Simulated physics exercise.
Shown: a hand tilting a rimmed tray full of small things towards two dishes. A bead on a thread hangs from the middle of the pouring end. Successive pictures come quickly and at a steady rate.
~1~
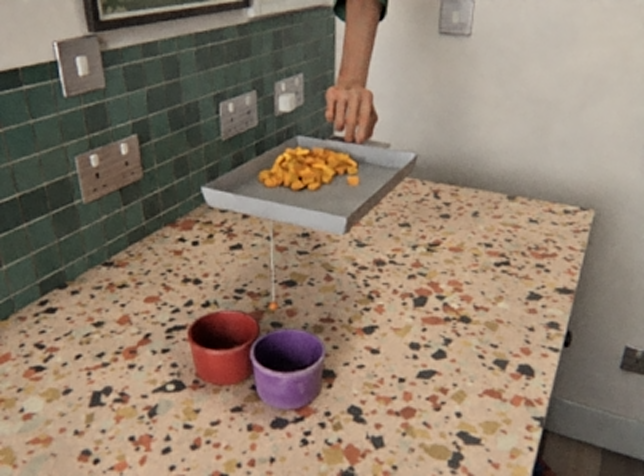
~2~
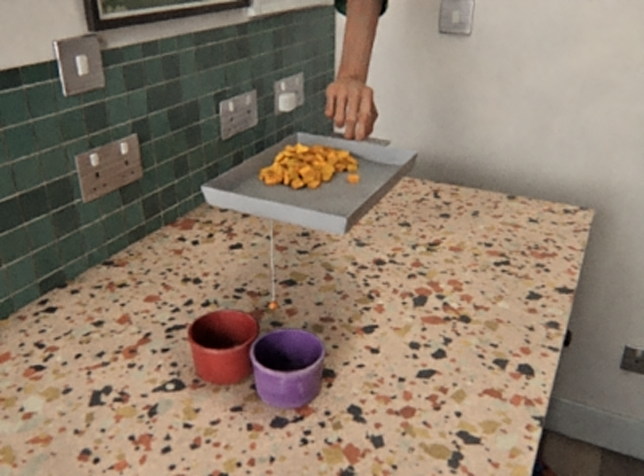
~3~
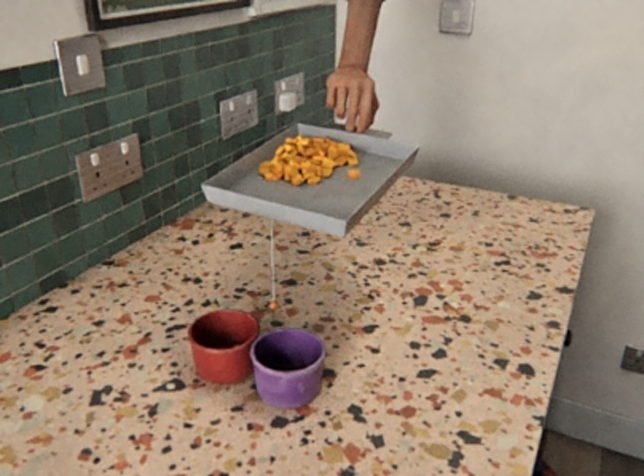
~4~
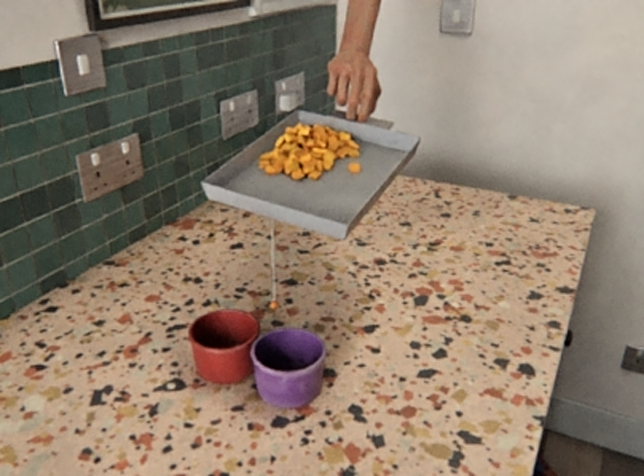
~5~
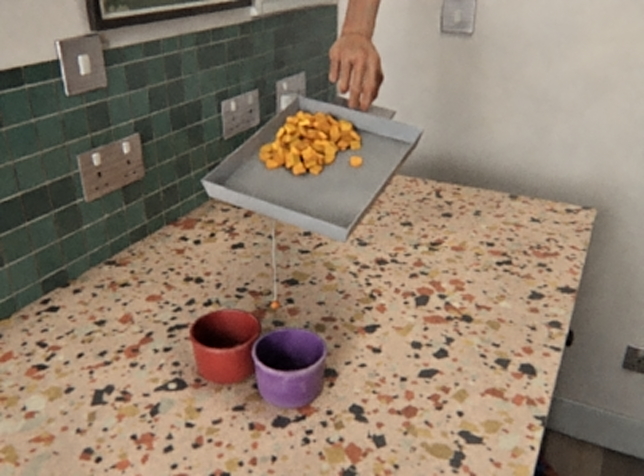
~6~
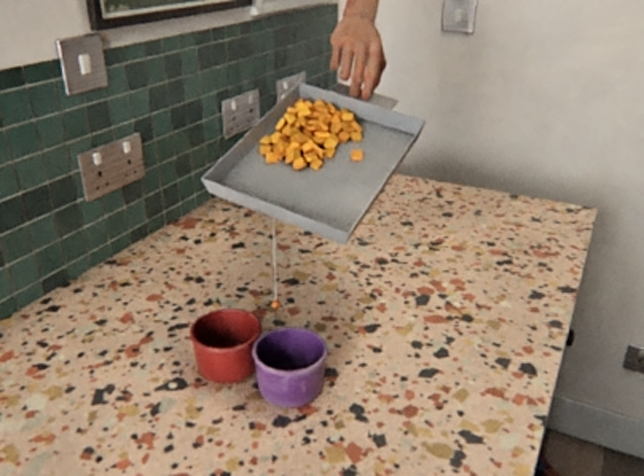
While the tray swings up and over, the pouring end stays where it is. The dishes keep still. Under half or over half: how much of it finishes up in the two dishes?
The dishes will keep a minor share of it.
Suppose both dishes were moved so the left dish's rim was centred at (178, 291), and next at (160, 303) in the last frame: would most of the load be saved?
First place: Short of half; second place: Short of half.
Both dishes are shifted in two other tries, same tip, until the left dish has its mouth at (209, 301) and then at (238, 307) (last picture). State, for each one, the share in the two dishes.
First position: Some 0 %; second position: Some 30 %.
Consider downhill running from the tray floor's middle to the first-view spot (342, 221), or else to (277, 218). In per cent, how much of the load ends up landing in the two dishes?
The first gives 10 %, the second 70 %.
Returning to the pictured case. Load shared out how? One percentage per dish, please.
The left dish holds 0 % and the right dish holds 30 %.
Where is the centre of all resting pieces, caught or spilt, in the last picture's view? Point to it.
Somewhere around (324, 383) in the final view.
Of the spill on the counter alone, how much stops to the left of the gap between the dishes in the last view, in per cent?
It comes to near 10 percent of the spill.
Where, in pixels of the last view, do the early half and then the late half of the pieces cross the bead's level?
The first part passes (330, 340); everything after passes (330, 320).
Just after the last frame, tray tipped steeply; almost all on the tray; just a few in the air.
A moment on, tray tipped right over; roughly half on the tray; roughly a quarter in the right dish; roughly a third outside both.
Further on, tray tipped past a quarter turn; roughly a quarter in the right dish; roughly two thirds outside both.
When it is over, tray tipped past a quarter turn; roughly a quarter in the right dish; not one in the left dish; roughly two thirds outside both.
